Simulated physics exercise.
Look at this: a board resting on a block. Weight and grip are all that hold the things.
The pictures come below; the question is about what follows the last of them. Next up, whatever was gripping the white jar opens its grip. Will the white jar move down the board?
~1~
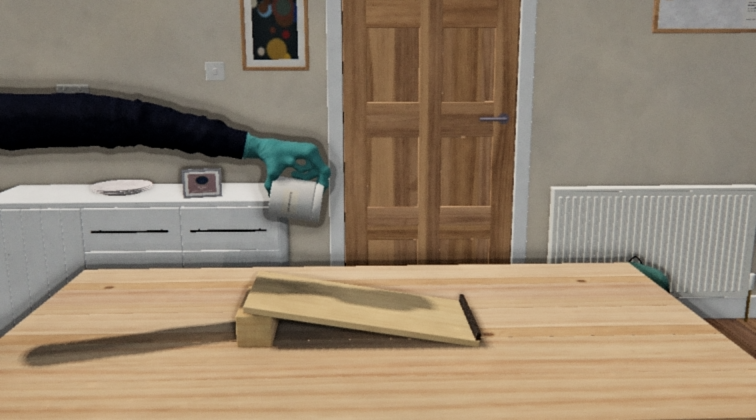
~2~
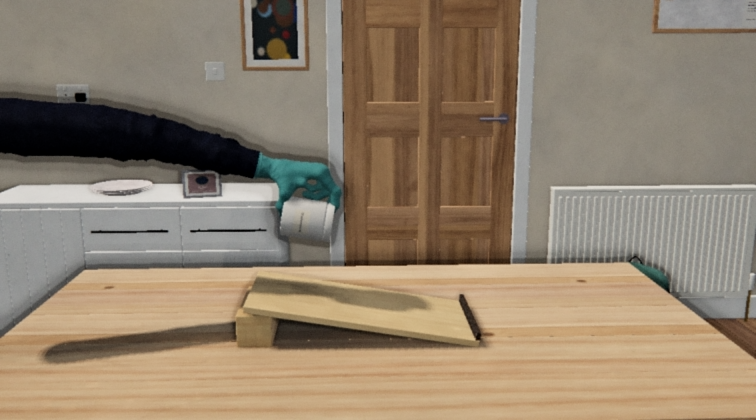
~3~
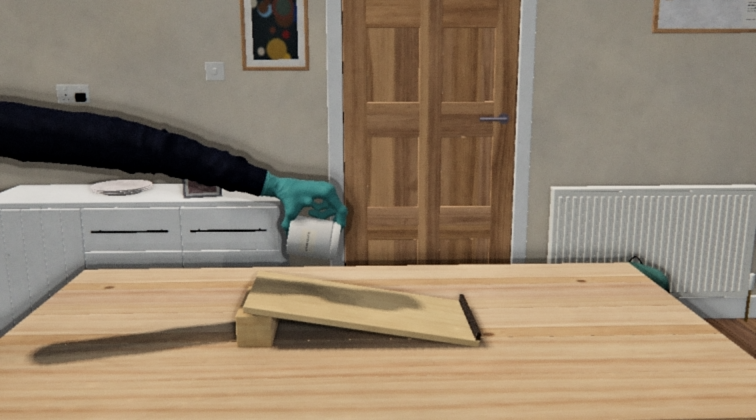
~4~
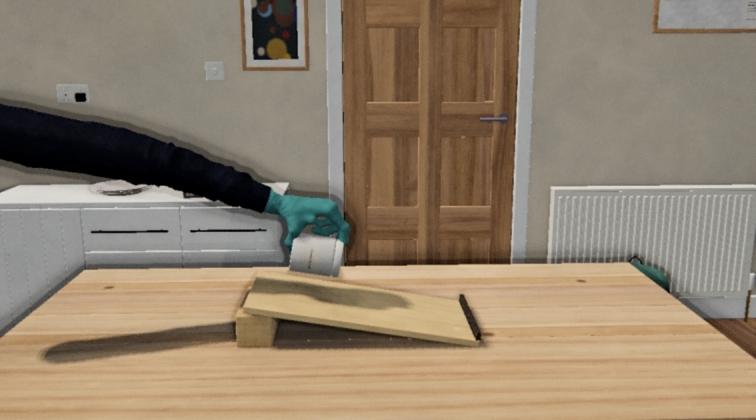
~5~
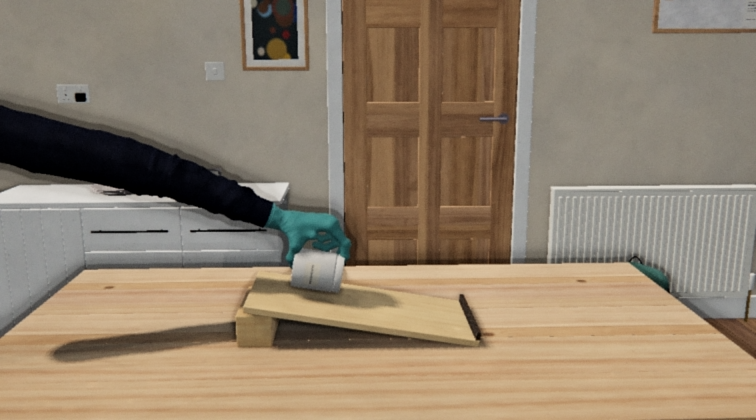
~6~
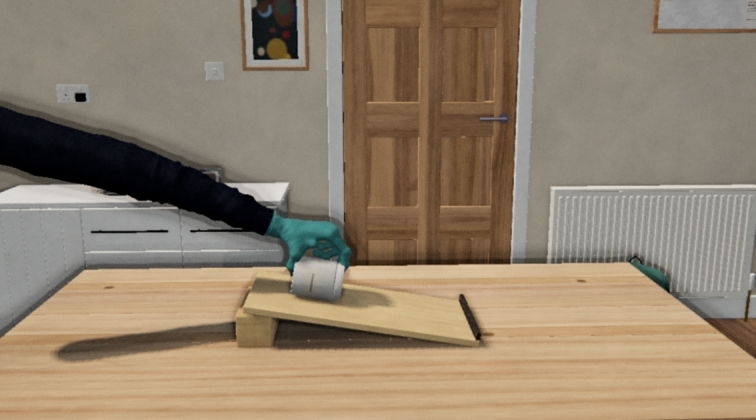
Holds its ground.
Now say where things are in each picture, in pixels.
The first frame shows coming down; white jar (296, 199).
The second frame shows coming down; white jar (308, 219).
The third frame shows coming down; white jar (314, 238).
The fourth frame shows coming down; white jar (317, 255).
The fifth frame shows coming down; white jar (318, 270).
The sixth frame shows in place under the hand; white jar (318, 279).
Then, 0.20 s on from there, no change.
Then, 0.50 s on from there, white jar resting near (318, 279).
In the end, it is unmoved. At the end, from the last picture's camera, white jar near (318, 279). The white jar remains at rest.
